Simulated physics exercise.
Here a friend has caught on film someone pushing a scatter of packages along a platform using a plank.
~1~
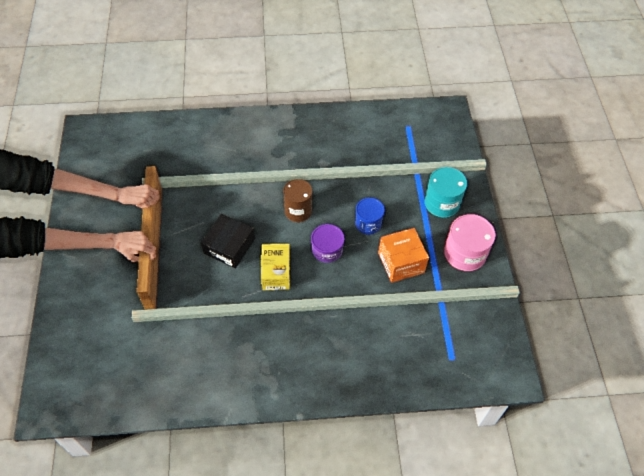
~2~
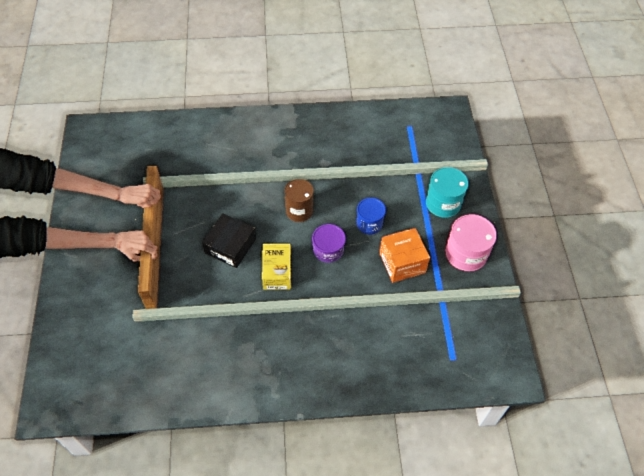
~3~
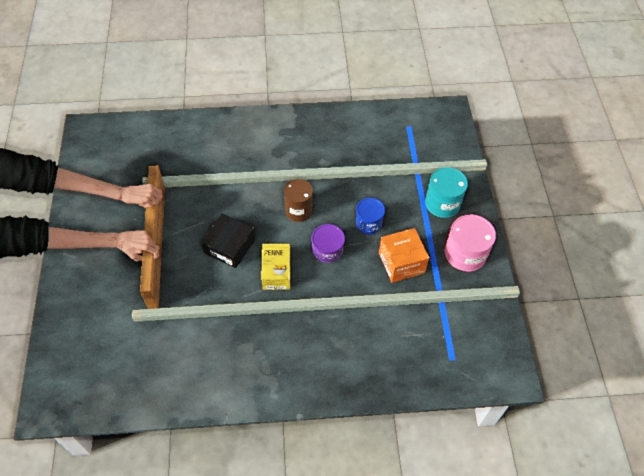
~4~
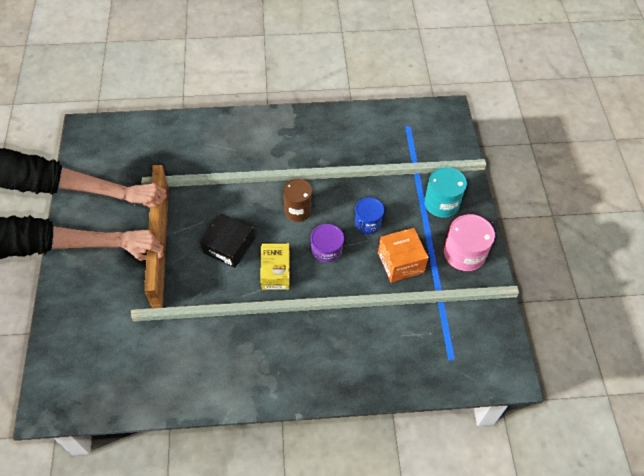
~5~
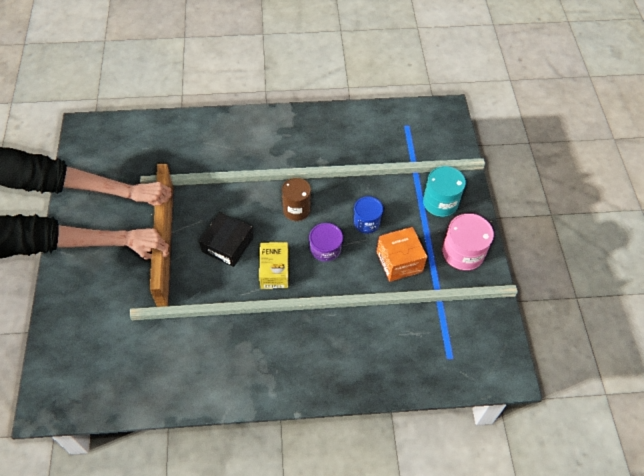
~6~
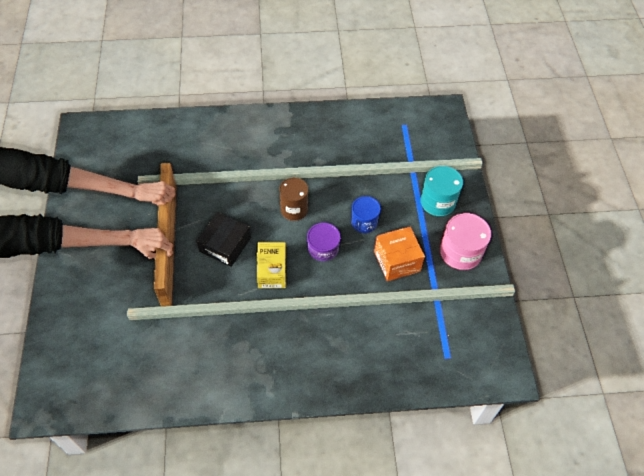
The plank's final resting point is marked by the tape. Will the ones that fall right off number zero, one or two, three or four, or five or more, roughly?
A single one or a pair drops off.
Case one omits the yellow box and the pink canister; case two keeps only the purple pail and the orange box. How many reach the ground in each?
Try one: 0; try two: 0.
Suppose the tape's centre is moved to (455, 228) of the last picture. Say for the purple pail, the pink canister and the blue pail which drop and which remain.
Note: Purple pail falls away / pink canister falls away / blue pail falls away.
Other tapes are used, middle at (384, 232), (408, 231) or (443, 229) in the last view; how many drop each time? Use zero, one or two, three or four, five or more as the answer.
Place one: None at all; place two: No fall at all; place three: 1 or 2.
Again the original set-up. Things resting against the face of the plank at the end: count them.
Count recorded: 3.
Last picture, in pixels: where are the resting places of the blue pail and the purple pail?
They finish at roughly (472, 206) and (480, 232) respectively.
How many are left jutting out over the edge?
2 overhanging.
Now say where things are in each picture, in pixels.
The first picture shows pink canister (469, 243); turquoise canister (445, 192); orange box (403, 255); plank (151, 237); tape (428, 231).
The second picture shows turquoise canister (447, 192); plank (152, 236).
The third picture shows orange box (403, 255); brown canister (299, 201).
The fourth picture shows pink canister (469, 243); black parcel (228, 240).
The fifth picture shows turquoise canister (444, 192); yellow box (274, 265).
The sixth picture shows pink canister (465, 242); turquoise canister (441, 191); orange box (399, 254); plank (166, 234); tape (424, 230).
A little later, none off yet; pink canister at rest near (465, 242); turquoise canister at rest near (441, 191); orange box at rest near (399, 254).
Next, none off yet; pink canister moving near (467, 242); turquoise canister at rest near (441, 191); orange box shifted about its own width near (425, 260).
When it is over, the number that fall off is one or two; down, pink canister.
